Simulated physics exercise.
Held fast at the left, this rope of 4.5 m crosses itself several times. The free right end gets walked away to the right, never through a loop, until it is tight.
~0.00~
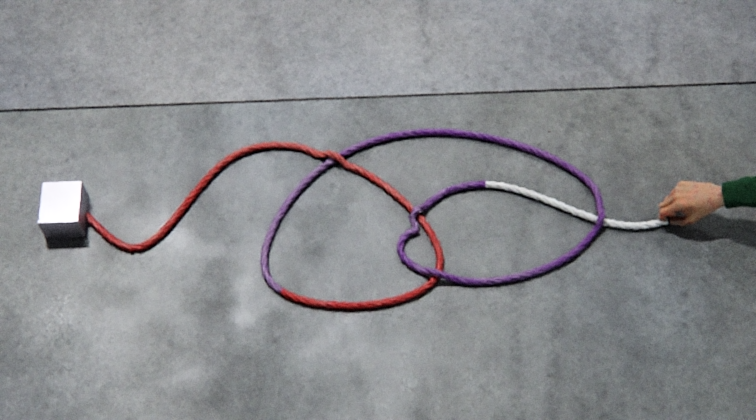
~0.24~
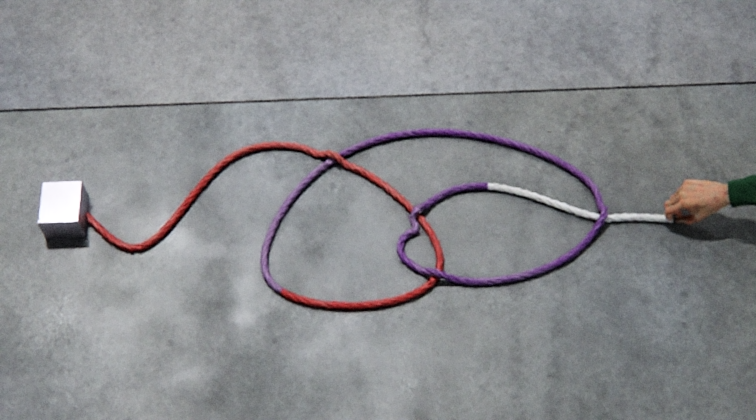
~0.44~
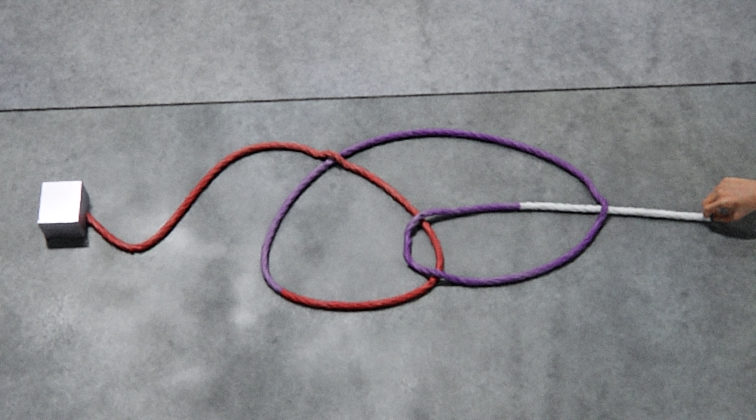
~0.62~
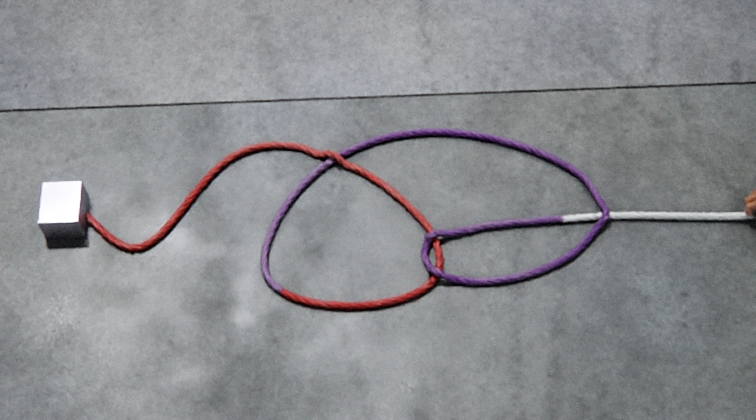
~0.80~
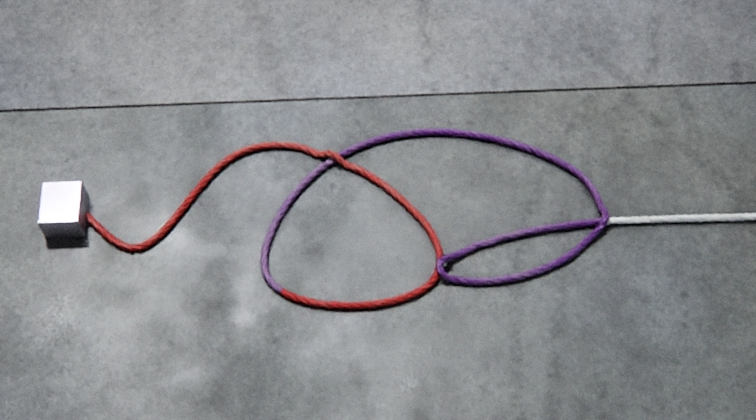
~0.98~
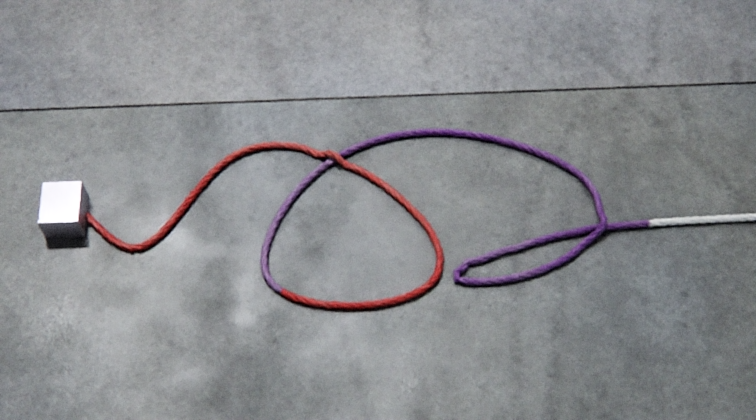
A hand pulled the white end of a looped red and purple rope to the right and out of view, and the inner purple bend straightened, narrowed and slid clear of the red loop.
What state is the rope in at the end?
Pull it and the tangle disappears.
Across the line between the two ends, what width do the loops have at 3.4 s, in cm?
48 cm.
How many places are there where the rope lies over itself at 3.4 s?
The total stands at 1.
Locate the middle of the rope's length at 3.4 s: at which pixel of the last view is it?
Roughly at (522, 195).
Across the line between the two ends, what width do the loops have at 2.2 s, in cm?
50 cm or so.
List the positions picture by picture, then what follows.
Shows, crossings (337, 158) red over purple, (413, 211) purple over red, (436, 277) purple over red, (601, 220) purple over white; rope runs through (208, 178) (429, 284) (355, 148) (577, 251) (493, 185); grip (667, 221), in the first picture.
Shows, rope runs through (208, 178) (355, 148) (496, 187); grip (673, 219), in the second picture.
Shows, rope runs through (208, 178) (355, 148) (528, 206); grip (710, 217), in the third picture.
Shows, rope runs through (208, 178) (355, 148) (571, 219); grip (752, 215), in the fourth picture.
Shows, rope runs through (208, 178) (355, 148) (614, 221), in the fifth picture.
Shows, rope runs through (208, 178) (429, 284) (355, 148) (576, 251) (656, 223), in the sixth picture.
By 2.2 s, the ends are 2.6 m apart, loops still 50 cm across.
By 3.4 s, the ends are 3.3 m apart, loops still 47 cm across.
By 4.6 s, the ends are 4.1 m apart, loops still 36 cm across.
By 5.7 s, the ends are 4.5 m apart, and it runs straight.
By 6.0 s, the ends are 4.5 m apart, and it runs straight.
